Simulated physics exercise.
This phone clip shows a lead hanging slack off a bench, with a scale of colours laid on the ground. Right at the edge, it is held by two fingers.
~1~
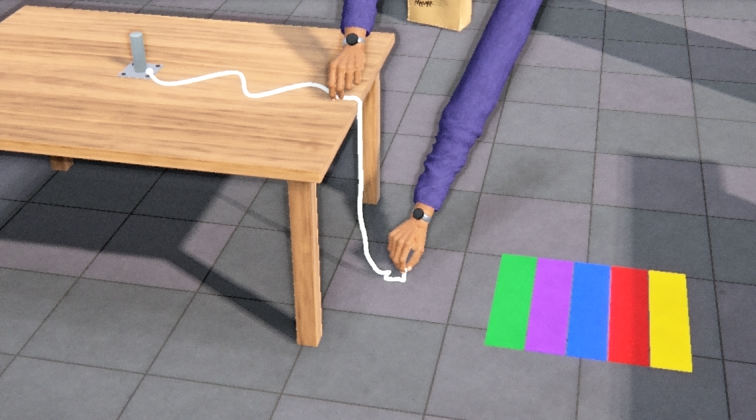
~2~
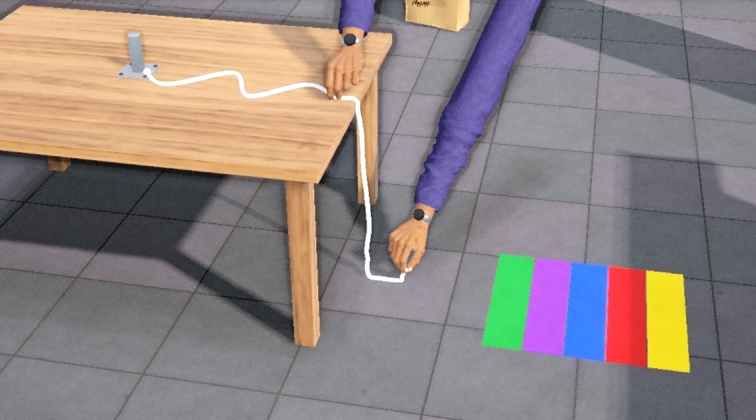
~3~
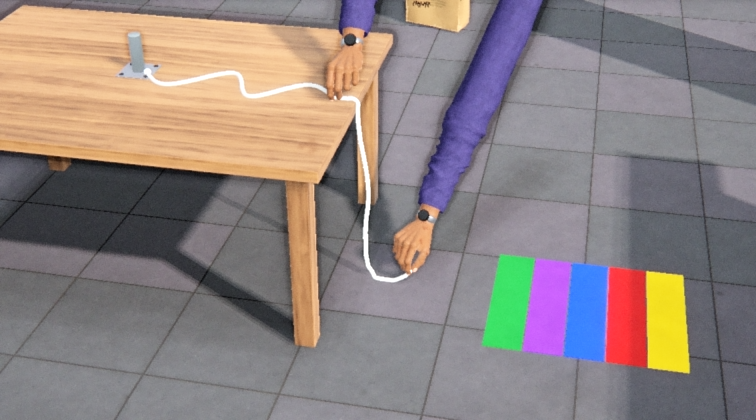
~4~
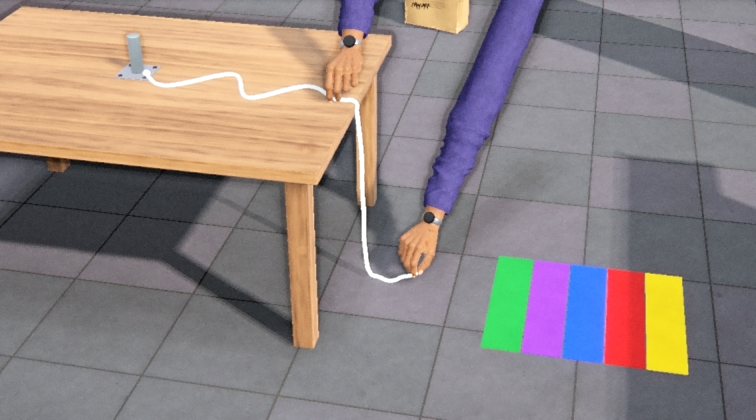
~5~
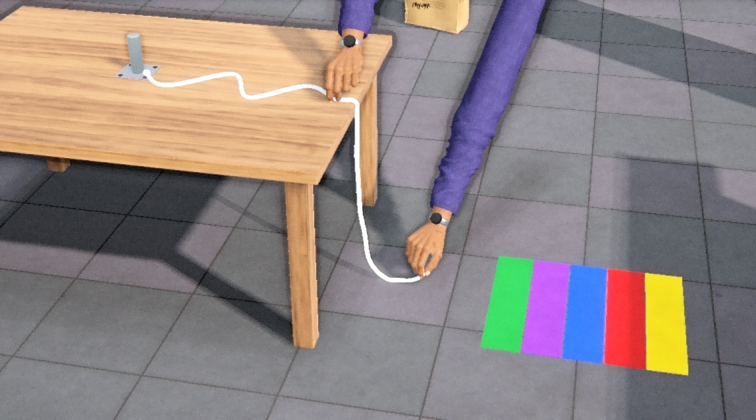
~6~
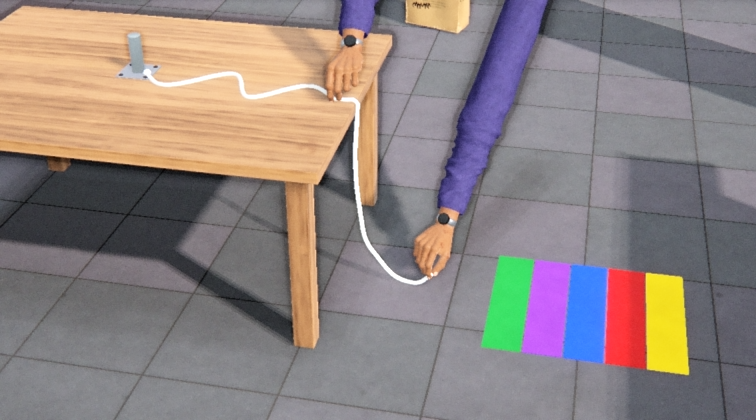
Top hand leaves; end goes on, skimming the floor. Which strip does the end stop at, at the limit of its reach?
It stops at the red strip.
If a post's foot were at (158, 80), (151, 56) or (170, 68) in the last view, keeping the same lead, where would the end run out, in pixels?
Going through them in sequence: (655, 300), (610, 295) and finally (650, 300).
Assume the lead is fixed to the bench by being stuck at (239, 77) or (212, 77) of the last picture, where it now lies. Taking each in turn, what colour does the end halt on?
Try 1: Blue; try 2: Blue.
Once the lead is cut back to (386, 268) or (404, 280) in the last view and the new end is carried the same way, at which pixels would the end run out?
Estimated pixels: (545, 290) then (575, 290).
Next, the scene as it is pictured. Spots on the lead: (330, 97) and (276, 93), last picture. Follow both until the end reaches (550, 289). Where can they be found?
Approx. (371, 144); approx. (336, 96).
Early on, end near (550, 289); over purple.
Midway, end near (596, 295); over blue.
At the end of the slack, end near (623, 298); over red. It gets as far as the red strip.
